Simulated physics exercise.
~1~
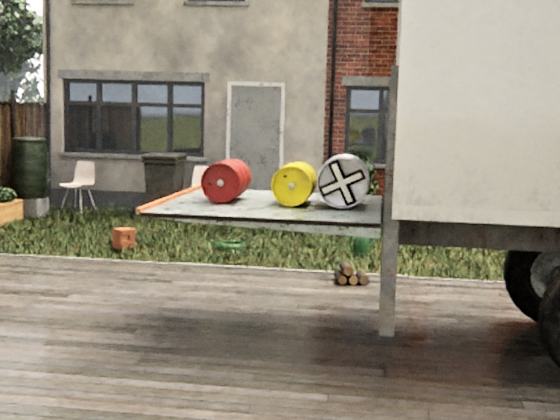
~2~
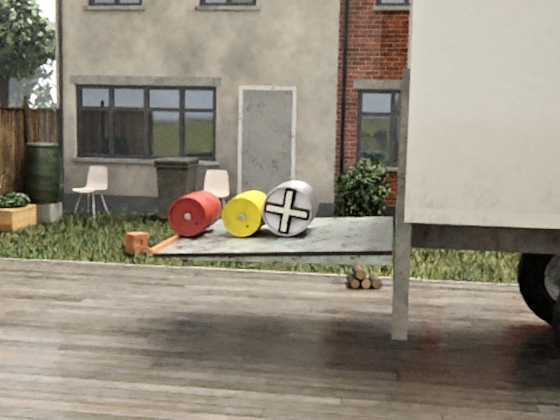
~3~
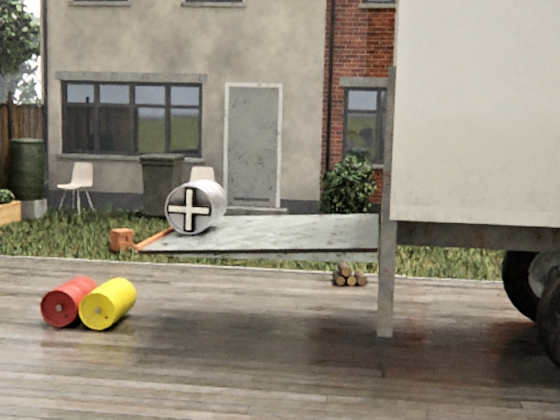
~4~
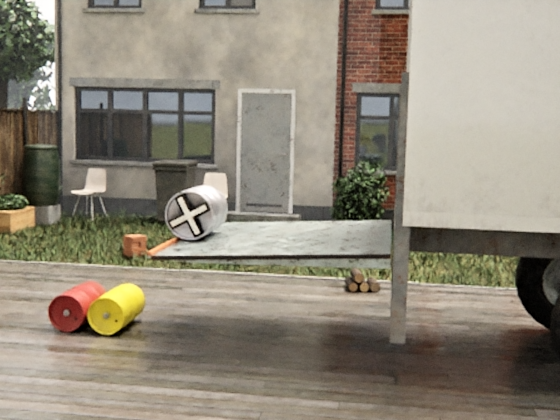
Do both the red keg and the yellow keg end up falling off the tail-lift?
Yes, both the red keg and the yellow keg get over the stop at the edge and end up on the ground.
